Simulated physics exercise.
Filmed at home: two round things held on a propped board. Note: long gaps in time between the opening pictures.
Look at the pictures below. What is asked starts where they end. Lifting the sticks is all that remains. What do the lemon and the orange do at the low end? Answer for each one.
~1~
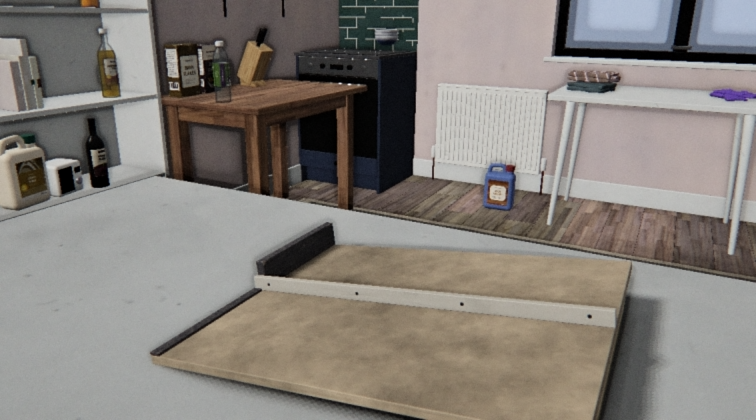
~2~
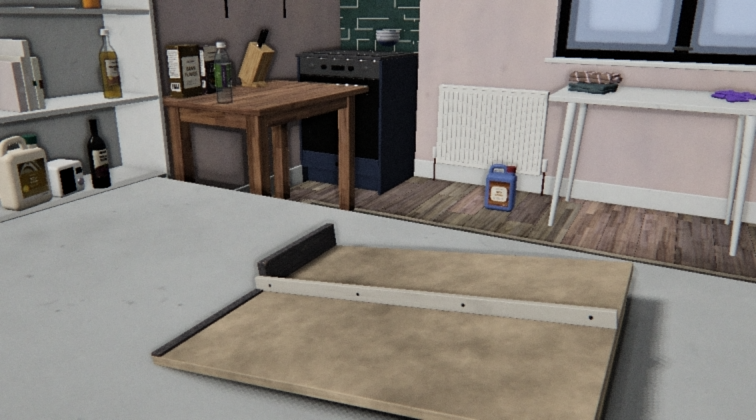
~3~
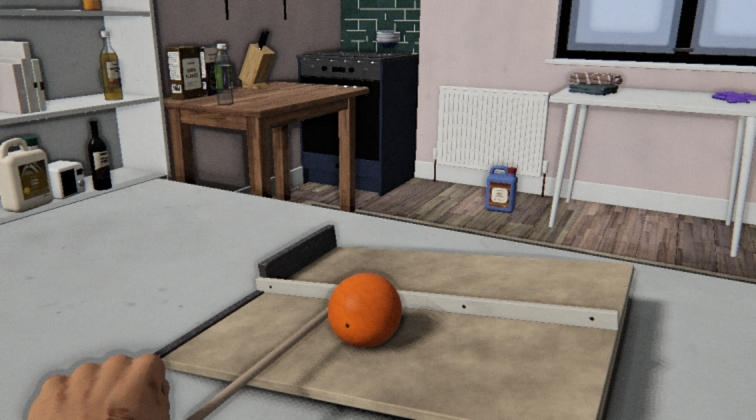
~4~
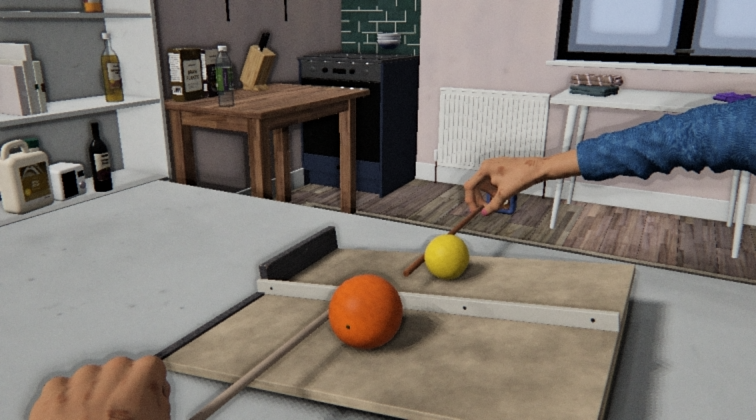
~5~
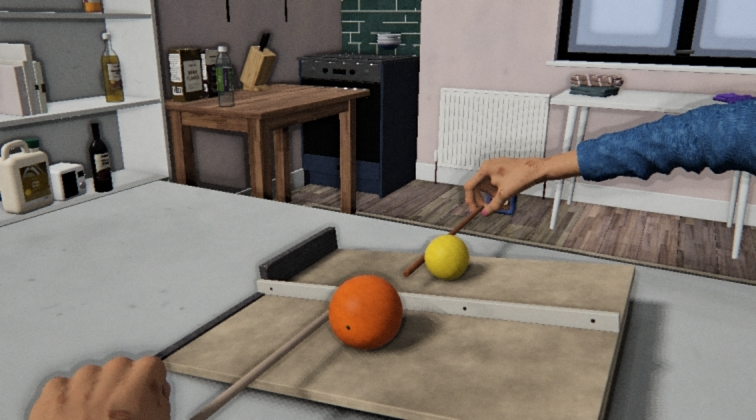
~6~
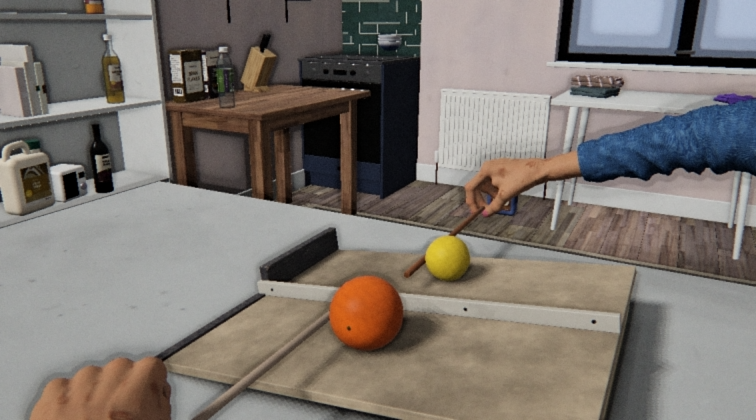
Lemon stays put, orange falls off.
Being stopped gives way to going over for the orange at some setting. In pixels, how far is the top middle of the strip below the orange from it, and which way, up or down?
Shift: Approx. 8 px, direction up.
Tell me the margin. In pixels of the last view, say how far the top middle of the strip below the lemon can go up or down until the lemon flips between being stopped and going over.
About 16 pixels, downward.
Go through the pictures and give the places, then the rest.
In the first frame, board (408, 294).
In the second frame, board (409, 295).
In the third frame, board (410, 297).
In the fourth frame, held back by the sticks; orange (366, 312); board (411, 298).
In the fifth frame, held back by the sticks; lemon (447, 258); board (411, 299).
In the sixth frame, held back by the sticks; lemon (448, 258); orange (366, 313); board (411, 300).
Then, 0.58 s later than the last frame, lemon rolling on the board near (364, 254); orange rolling on the board near (269, 303).
Then, 1.08 s later than the last frame, lemon resting against the strip near (322, 251); orange off the board near (113, 279).
When it is over, the lemon gets caught, near (322, 251); the orange runs past the strip.
